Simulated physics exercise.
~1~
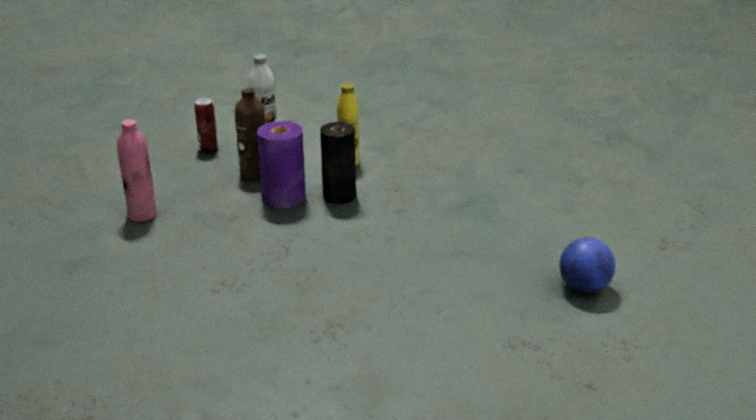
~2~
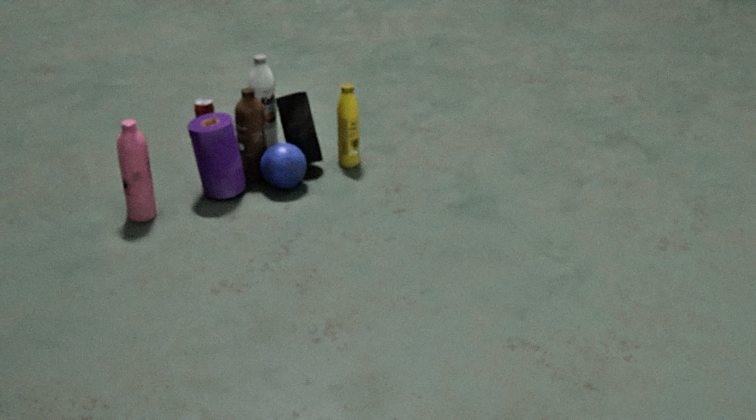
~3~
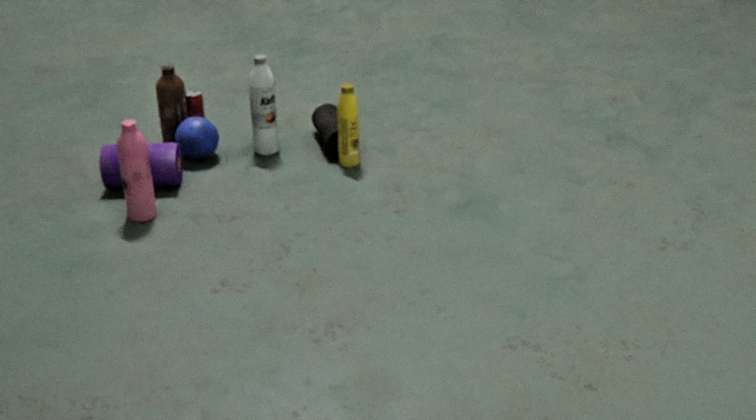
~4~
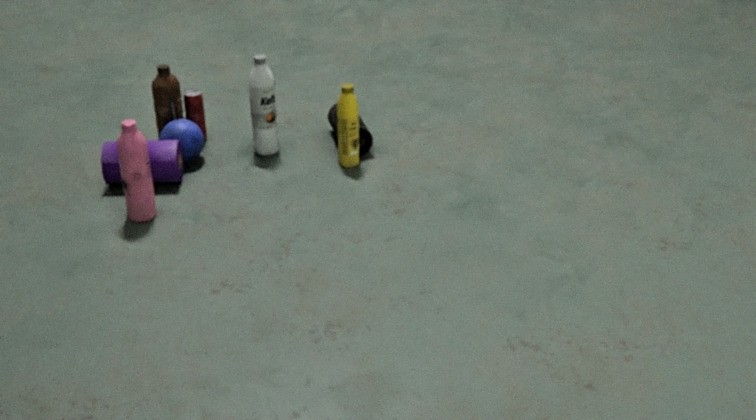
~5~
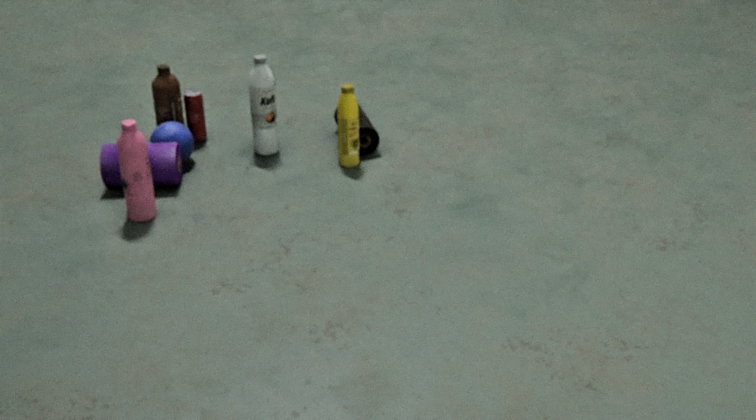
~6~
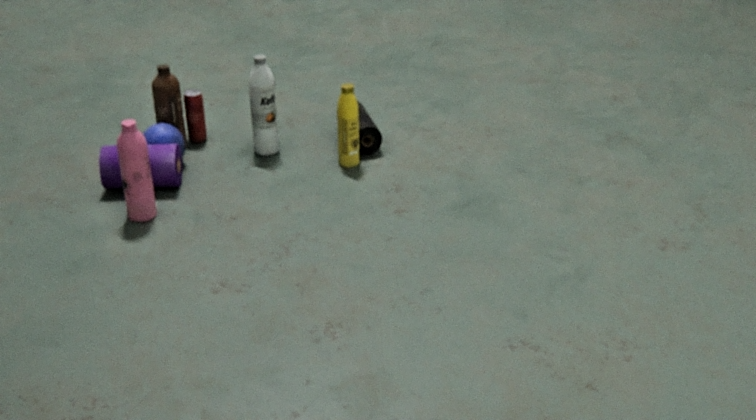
A purple roll stood among bottles, a can and a black roll when a blue ball rolled in from the right, knocking both rolls onto their sides and shoving the brown bottle left, still upright; the ball ended up behind the pink bottle.
